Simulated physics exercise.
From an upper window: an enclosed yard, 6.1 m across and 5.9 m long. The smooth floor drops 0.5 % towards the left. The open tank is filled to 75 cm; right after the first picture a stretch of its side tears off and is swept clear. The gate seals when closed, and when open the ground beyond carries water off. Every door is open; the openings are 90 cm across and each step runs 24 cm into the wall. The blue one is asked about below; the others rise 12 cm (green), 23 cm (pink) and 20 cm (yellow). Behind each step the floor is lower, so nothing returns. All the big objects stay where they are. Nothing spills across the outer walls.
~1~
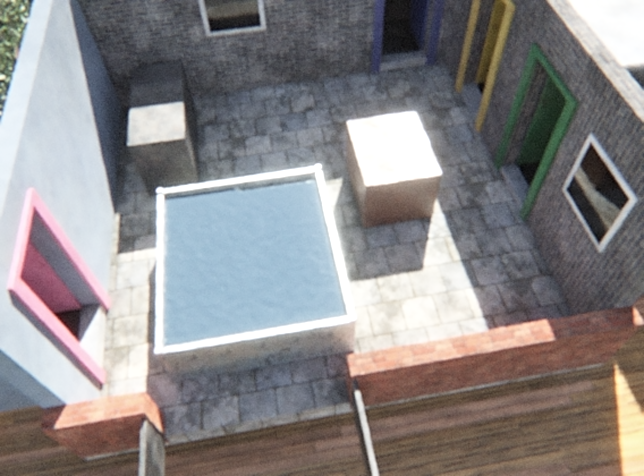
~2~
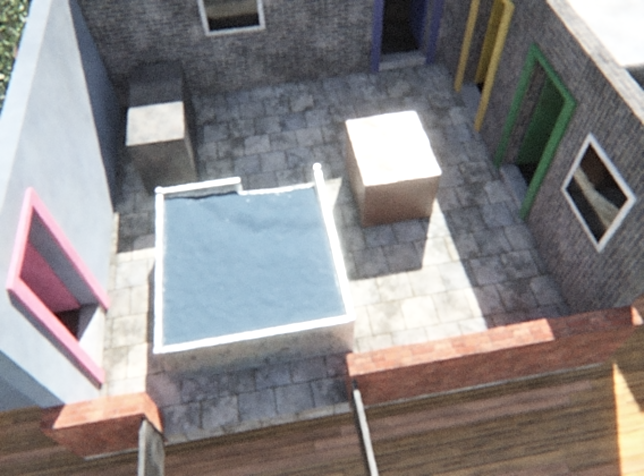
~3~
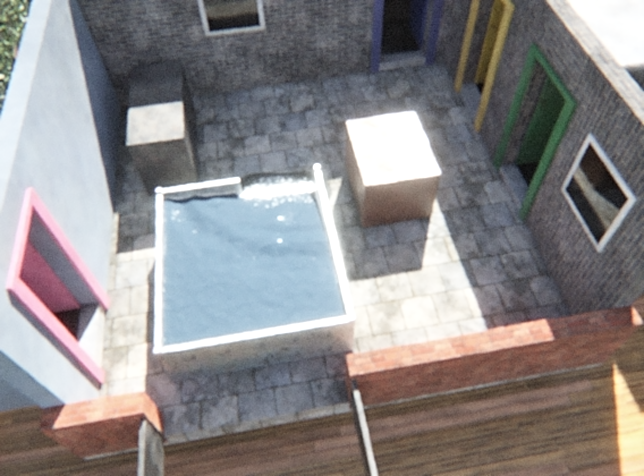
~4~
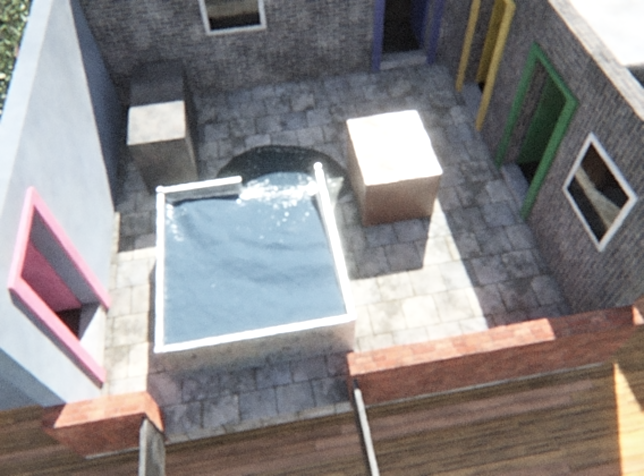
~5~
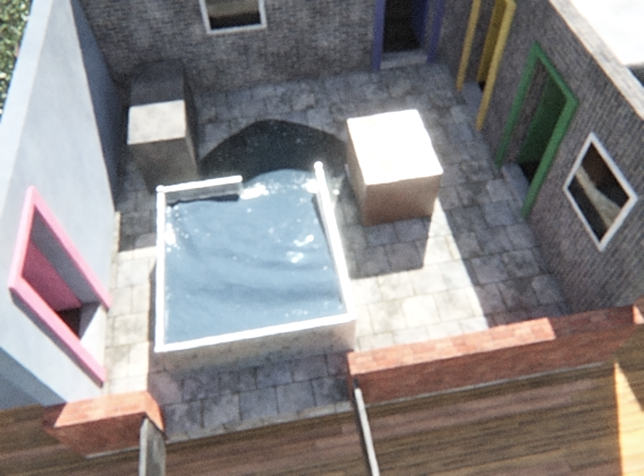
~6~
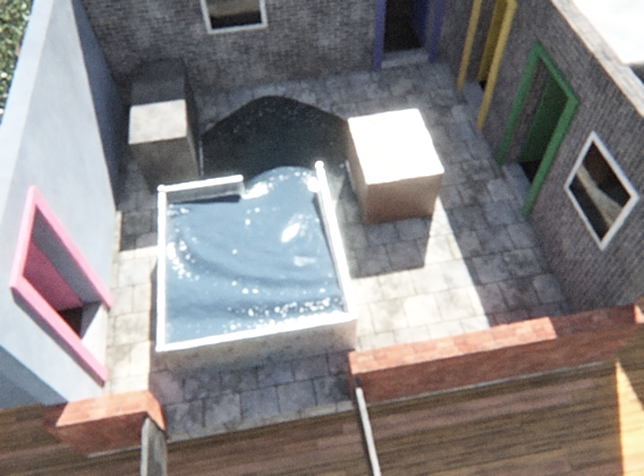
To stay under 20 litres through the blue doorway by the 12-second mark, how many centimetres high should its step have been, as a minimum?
Some 21 cm above the ground.
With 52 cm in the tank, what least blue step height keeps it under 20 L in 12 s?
Some 12.5 cm.
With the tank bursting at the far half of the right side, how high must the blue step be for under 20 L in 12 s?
About 10.0 cm.
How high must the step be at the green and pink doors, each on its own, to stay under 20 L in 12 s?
Roughly 5.0 cm at green and 10.5 cm at pink.
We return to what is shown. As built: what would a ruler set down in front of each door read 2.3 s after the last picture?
In cm: Green 0, pink 0, yellow 16, blue 22.
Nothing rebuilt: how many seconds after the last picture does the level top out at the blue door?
Near 3.5 s.
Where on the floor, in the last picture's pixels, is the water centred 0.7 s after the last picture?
Around (267, 239).
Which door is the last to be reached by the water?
It is the pink one.
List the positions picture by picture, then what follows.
Still water, 75 cm deep, in the open tank at (248, 253); the blue door at (408, 20) is dry, in the first frame.
The front is at a hidden place, 0.3 m from the gap on the far side; 0.2 m2 of floor is wet, 75 cm left at the back, in the second frame.
Water pours out on the far side and has run 0.8 m, to a hidden place; about 12 cm deep outside, 75 cm at the back, in the third frame.
The front is at (252, 152), 1.4 m from the gap on the far side; 2.2 m2 of floor is wet, 75 cm left at the back, in the fourth frame.
The front is at (263, 123), 2.1 m from the gap on the far side; 3.8 m2 of floor is wet, 74 cm left at the back, in the fifth frame.
The front is at (263, 100), 2.7 m from the gap on the far side; 5.5 m2 of floor is wet, 68 cm left at the back; the blue door at (409, 17), 4.1 m from the gap, is still 2.0 m from the nearest water, in the sixth frame.
Then, 0.7 s after the last picture water covers 30 % of the floor, deepest (40 cm) near (291, 197); it has not reached the blue door.
Then, 2.3 s after the last picture water covers 45 % of the floor, deepest (36 cm) near (444, 70); 22 cm at the blue door, 5 litres in over its 16 cm step.
Then, 11.3 s after the last picture water covers 95 % of the floor, deepest (16 cm) near (118, 189); 10 cm at the blue door, 64 litres in over its 16 cm step.
At the blue door as built, the water peaked near 23 cm, 3.7 s after the last picture.
With a step of 17.5 cm, 45 litres would have come in within the 12 s; with 23.5 cm, 8 litres. So under 20 litres takes about 21 cm.
